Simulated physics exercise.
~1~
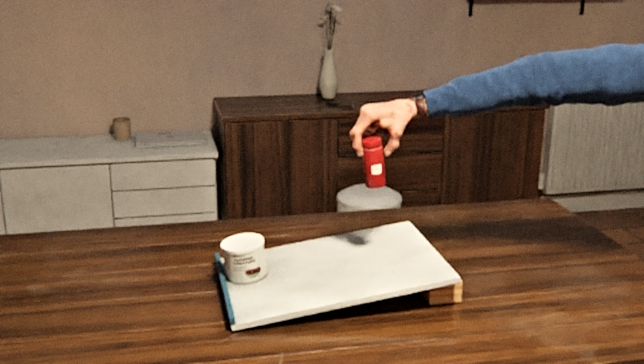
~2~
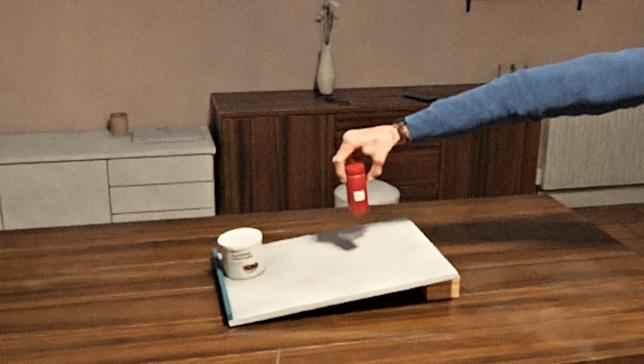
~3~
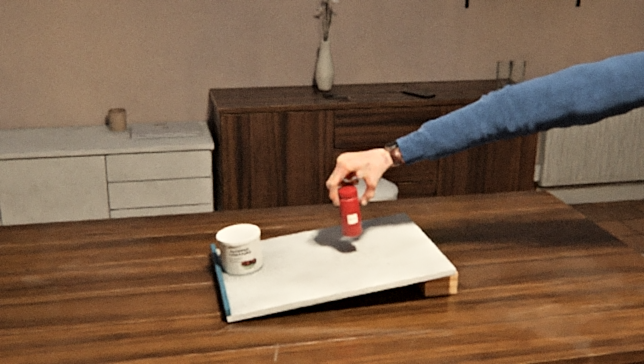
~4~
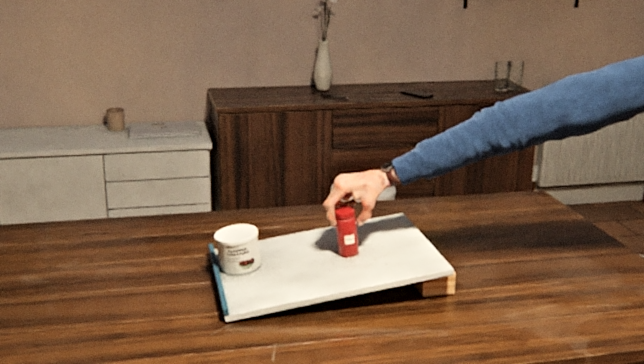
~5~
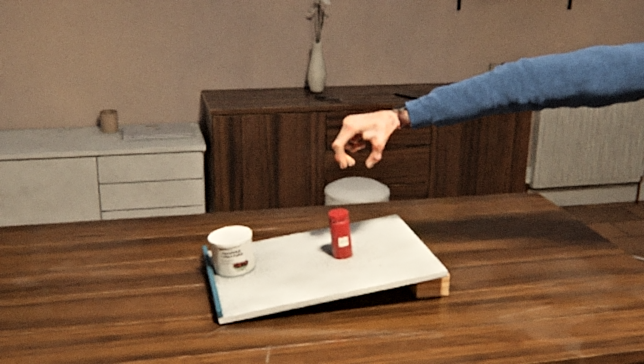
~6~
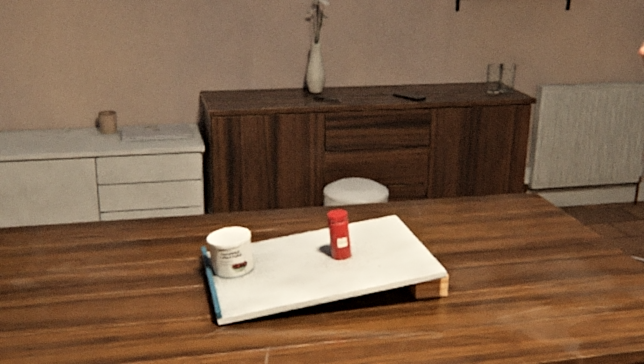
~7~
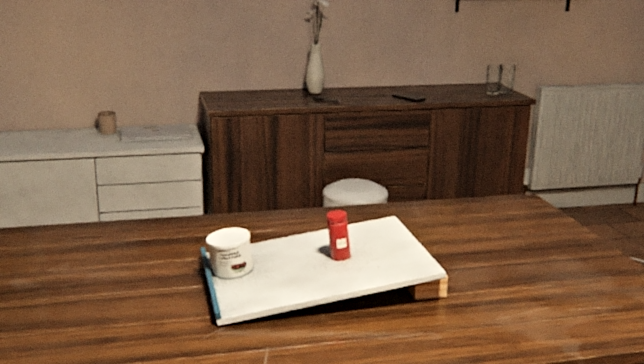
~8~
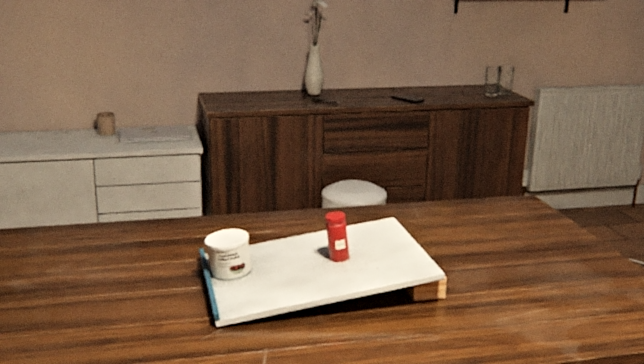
At the start, a hand in a blue sleeve reaches in from the right, holding a red shaker upright above a pale board propped on a wooden table, with a white tub at the board's left end. The hand carries the shaker slightly left and down toward the sloping surface. It lowers the shaker further until it stands on the board. The fingers then open, and the hand lifts away and withdraws to the right, out of view. The shaker stays upright where it was placed, and the board and tub remain still.
